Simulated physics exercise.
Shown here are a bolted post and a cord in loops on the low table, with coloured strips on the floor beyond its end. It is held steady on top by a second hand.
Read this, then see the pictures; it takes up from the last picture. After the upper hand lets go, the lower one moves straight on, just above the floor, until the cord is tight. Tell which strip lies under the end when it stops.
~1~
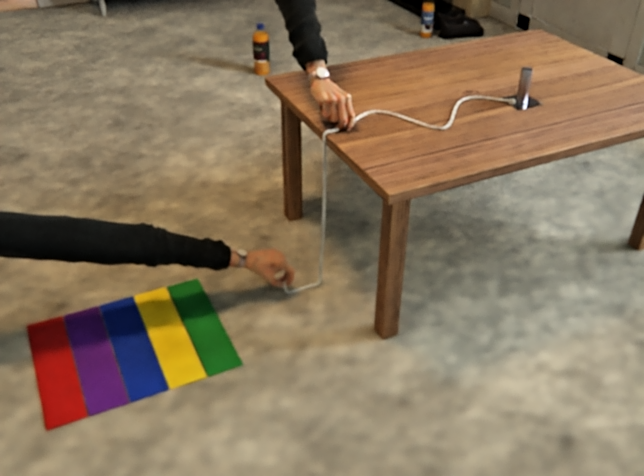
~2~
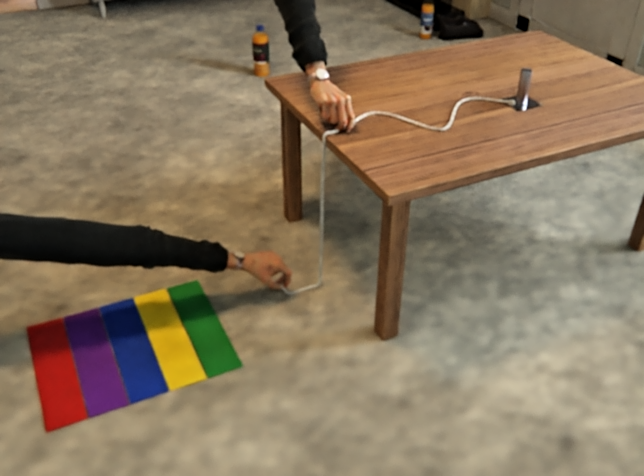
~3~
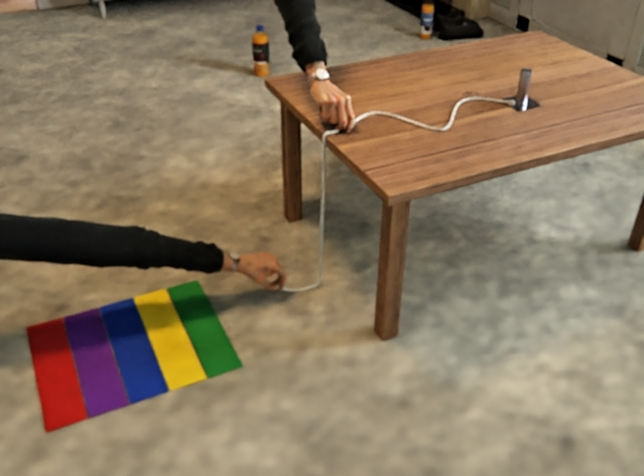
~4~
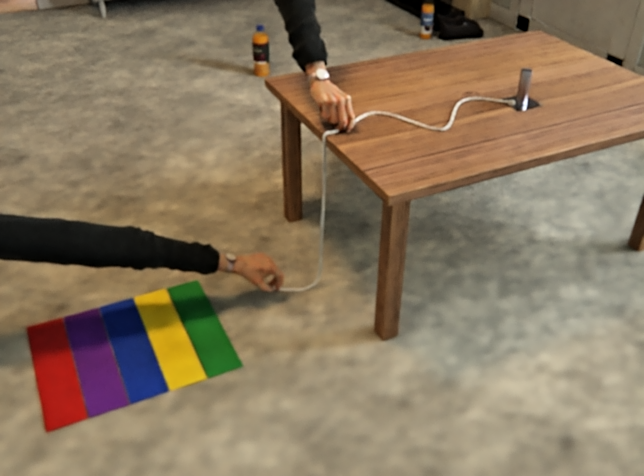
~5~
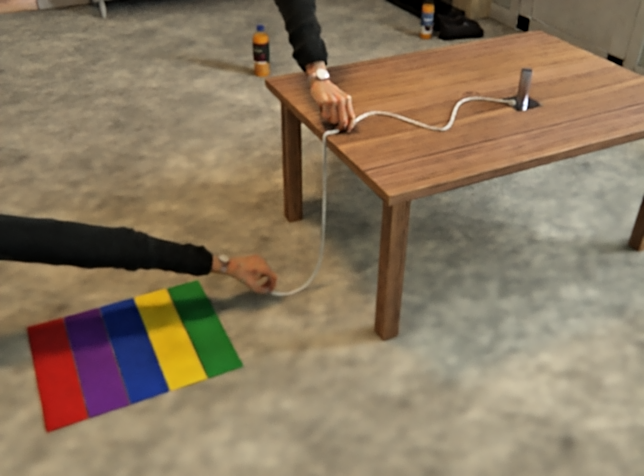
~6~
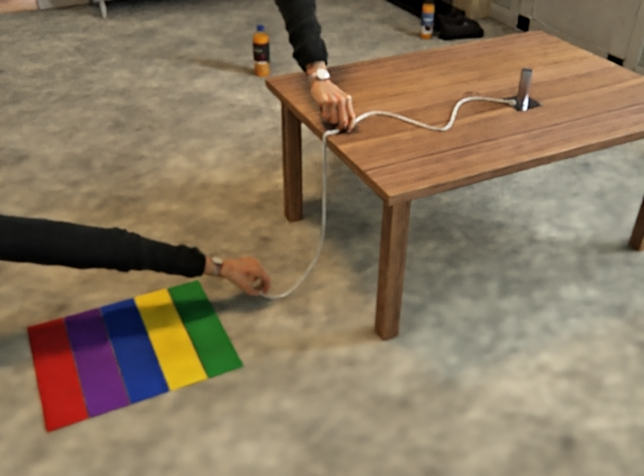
The purple strip.
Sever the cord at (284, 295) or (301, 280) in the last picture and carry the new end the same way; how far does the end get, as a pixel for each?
Roughly (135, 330), then roughly (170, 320).
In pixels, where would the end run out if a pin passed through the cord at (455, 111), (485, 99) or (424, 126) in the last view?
About (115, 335), (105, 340) and (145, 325).
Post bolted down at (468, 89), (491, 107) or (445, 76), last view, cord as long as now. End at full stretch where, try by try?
Try by try, around (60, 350), (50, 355) and (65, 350).
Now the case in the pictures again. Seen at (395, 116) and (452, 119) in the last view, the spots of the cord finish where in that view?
First: (353, 133). Second: (427, 119).
Soon after, end near (169, 319); over yellow.
Then, end near (123, 333); over blue.
At full stretch, end near (94, 341); over purple. It halts on the purple strip.
